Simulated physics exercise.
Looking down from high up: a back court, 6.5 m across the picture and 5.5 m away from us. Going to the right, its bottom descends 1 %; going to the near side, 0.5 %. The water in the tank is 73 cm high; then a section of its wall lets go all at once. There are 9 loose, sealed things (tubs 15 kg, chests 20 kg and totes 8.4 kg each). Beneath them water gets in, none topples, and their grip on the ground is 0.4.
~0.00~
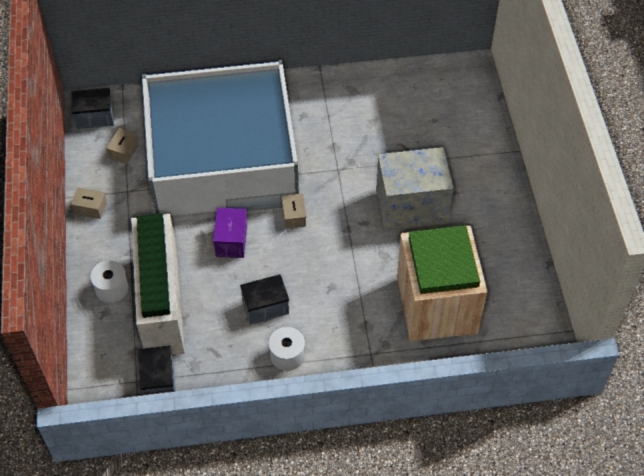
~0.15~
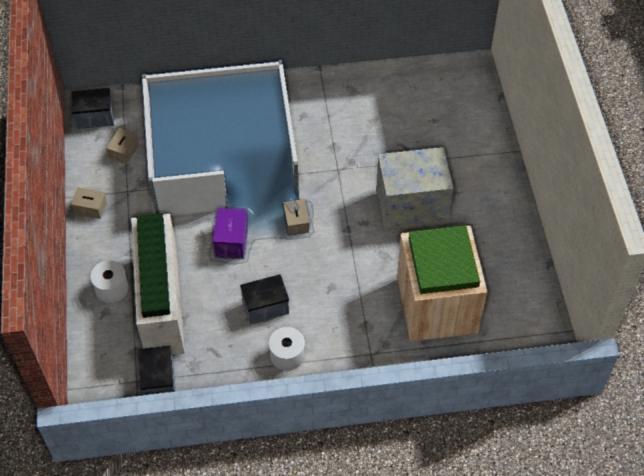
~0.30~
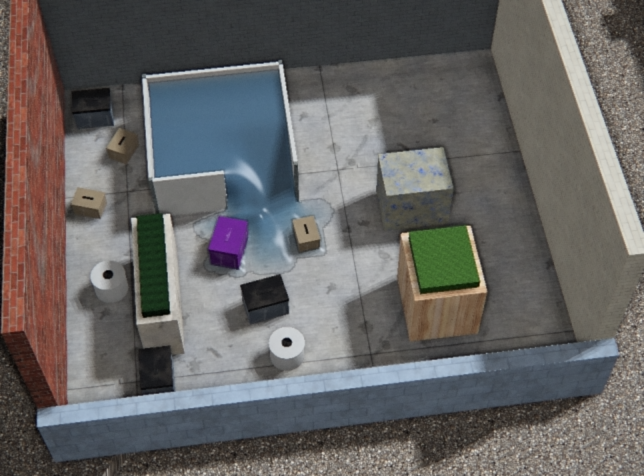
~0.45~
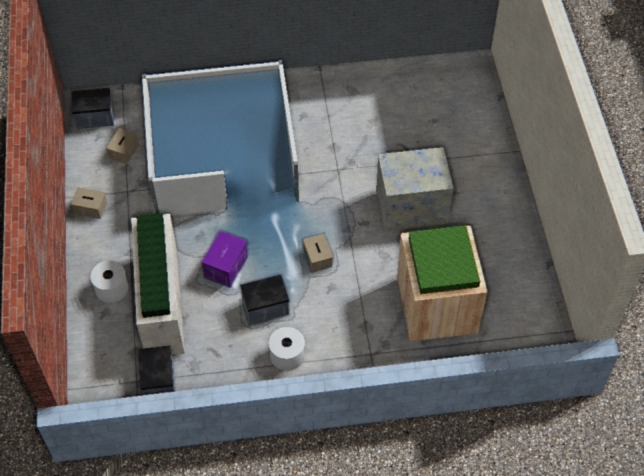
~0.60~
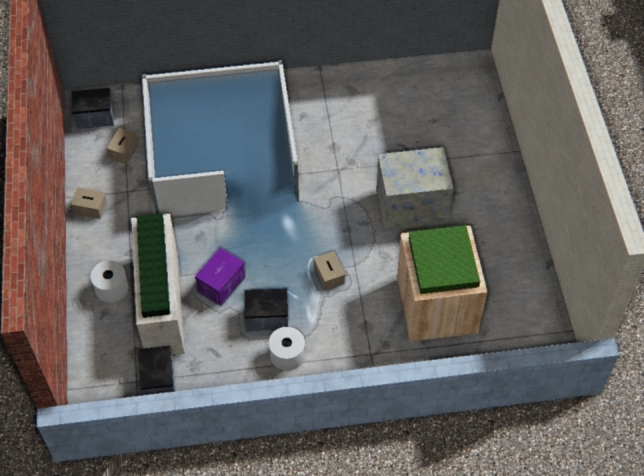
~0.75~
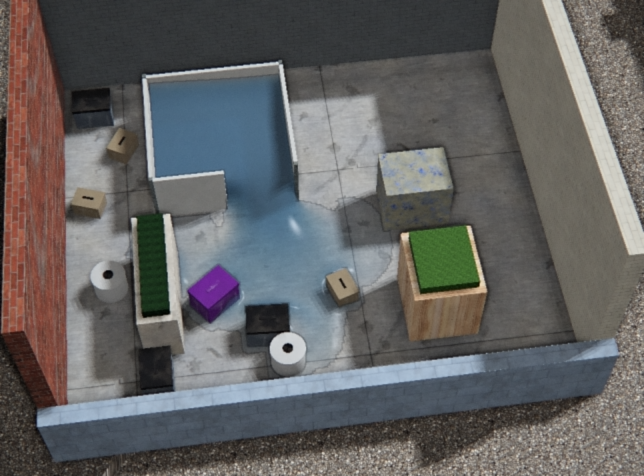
Water poured through a gap in the front wall of a raised tank and spread across the courtyard floor, pushing a purple chest toward the near left and a small tan box toward the near right.
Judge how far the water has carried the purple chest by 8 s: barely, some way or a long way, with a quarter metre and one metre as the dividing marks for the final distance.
Expect it to be swept a long way.
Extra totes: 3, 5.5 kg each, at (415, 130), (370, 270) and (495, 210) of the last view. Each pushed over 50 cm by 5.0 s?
In the order listed: Behind the line; across the line; across the line.
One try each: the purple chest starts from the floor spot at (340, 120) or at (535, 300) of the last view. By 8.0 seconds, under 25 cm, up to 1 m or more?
First it remains in place, then it drifts a modest way.
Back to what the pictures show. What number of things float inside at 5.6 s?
At that instant the tally stands at 3.
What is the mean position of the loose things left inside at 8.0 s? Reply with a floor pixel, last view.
Close to (164, 175).
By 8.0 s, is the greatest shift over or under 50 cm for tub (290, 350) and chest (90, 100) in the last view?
Taking them in order: Exceeded and fell shy.
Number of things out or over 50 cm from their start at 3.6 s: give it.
The number comes to 5.
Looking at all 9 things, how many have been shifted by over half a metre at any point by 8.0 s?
I make it 8.
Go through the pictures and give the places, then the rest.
The purple chest at (230, 225), on the bottom; 3.4 m2 under water; 0 of 9 have shifted, in the first picture.
The purple chest at (230, 225), on the bottom; 4.0 m2 under water; 1 of 9 have shifted, in the second picture.
The purple chest at (228, 235), on the bottom, 17 cm from its start; 4.7 m2 under water; 2 of 9 have shifted, in the third picture.
The purple chest at (224, 251) rests on the ground, 43 cm from its start; 5.7 m2 under water; 2 of 9 have shifted, in the fourth picture.
The purple chest at (219, 269) rests on the ground, 71 cm from its start; 6.9 m2 under water; 3 of 9 have shifted, in the fifth picture.
The purple chest at (213, 287), on the bottom, 99 cm from its start; water covers 8.3 m2; 4 of 9 have shifted, in the sixth picture.
After 1.6 s the purple chest is near (207, 372), 2.2 m from its start, afloat; 3 afloat.
After 3.6 s the purple chest is near (79, 317), 2.3 m from its start, afloat; 2 afloat.
After 5.6 s the purple chest is near (84, 228), 1.9 m from its start, aground; 3 afloat.
After 8.0 s the purple chest is near (90, 174), 2.1 m from its start, afloat; 5 afloat.
